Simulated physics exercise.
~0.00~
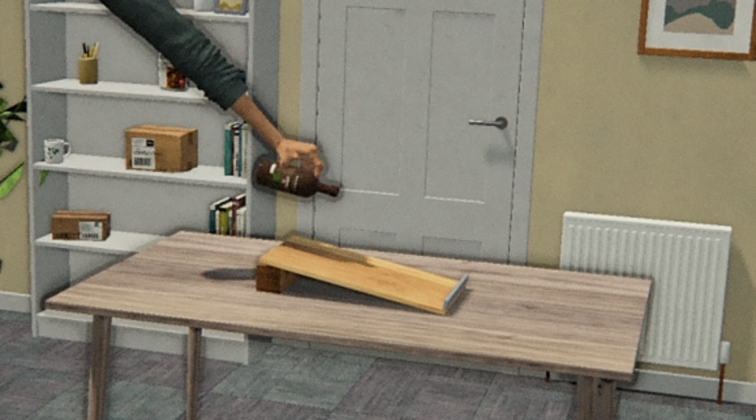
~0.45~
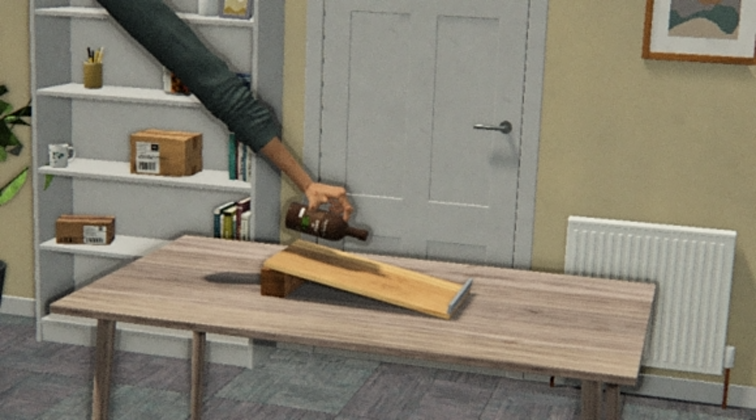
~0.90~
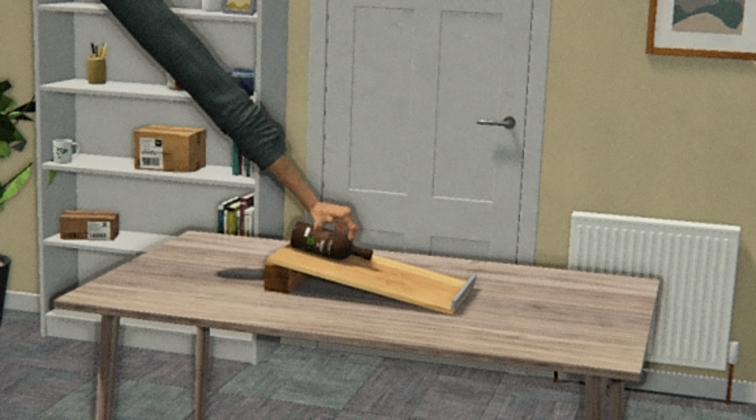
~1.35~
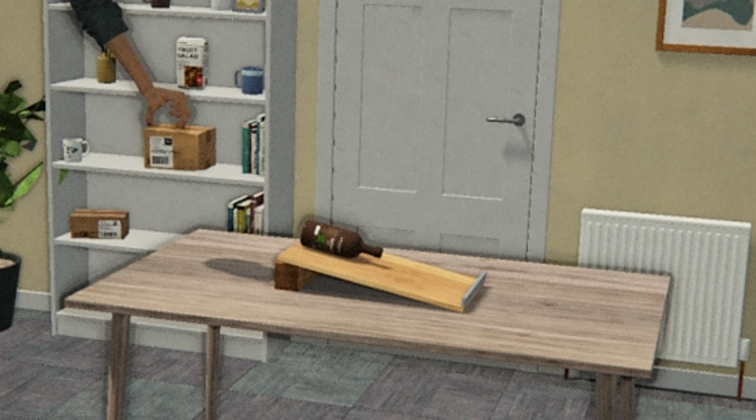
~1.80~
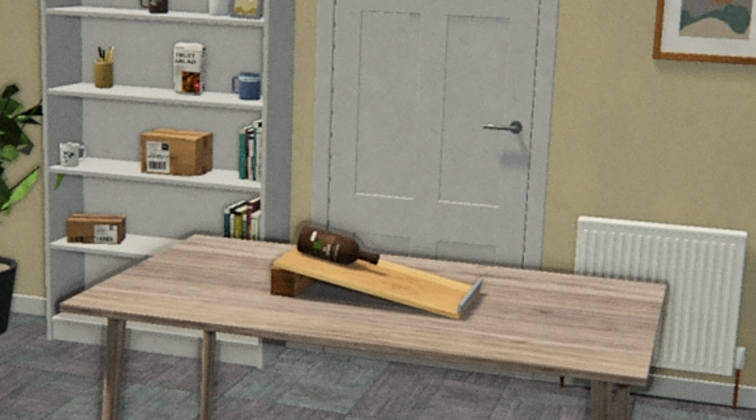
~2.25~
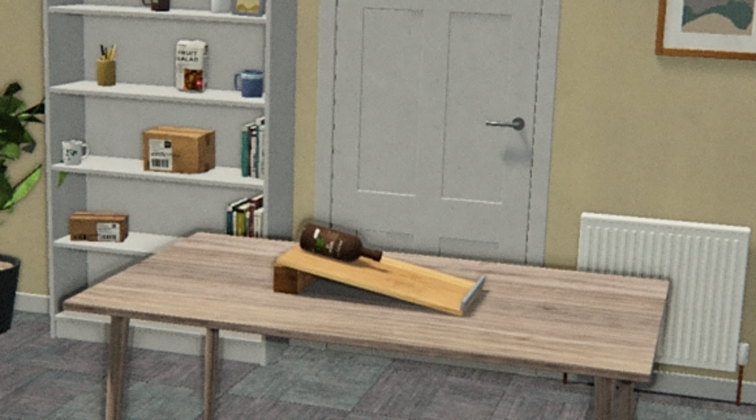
In a room with a carpeted floor, a slightly swaying camera looks across a wooden table toward a grey door, with white shelves on the left and a radiator on the right. A pale wooden board rests on the table, its left end propped on a darker block so that it slopes down to the right. A hand in a dark green sleeve carries a brown bottle on its side, moving it right and down onto the upper part of the board. The hand lets go and draws back out of view. The bottle stays lying on the slope, at rest.
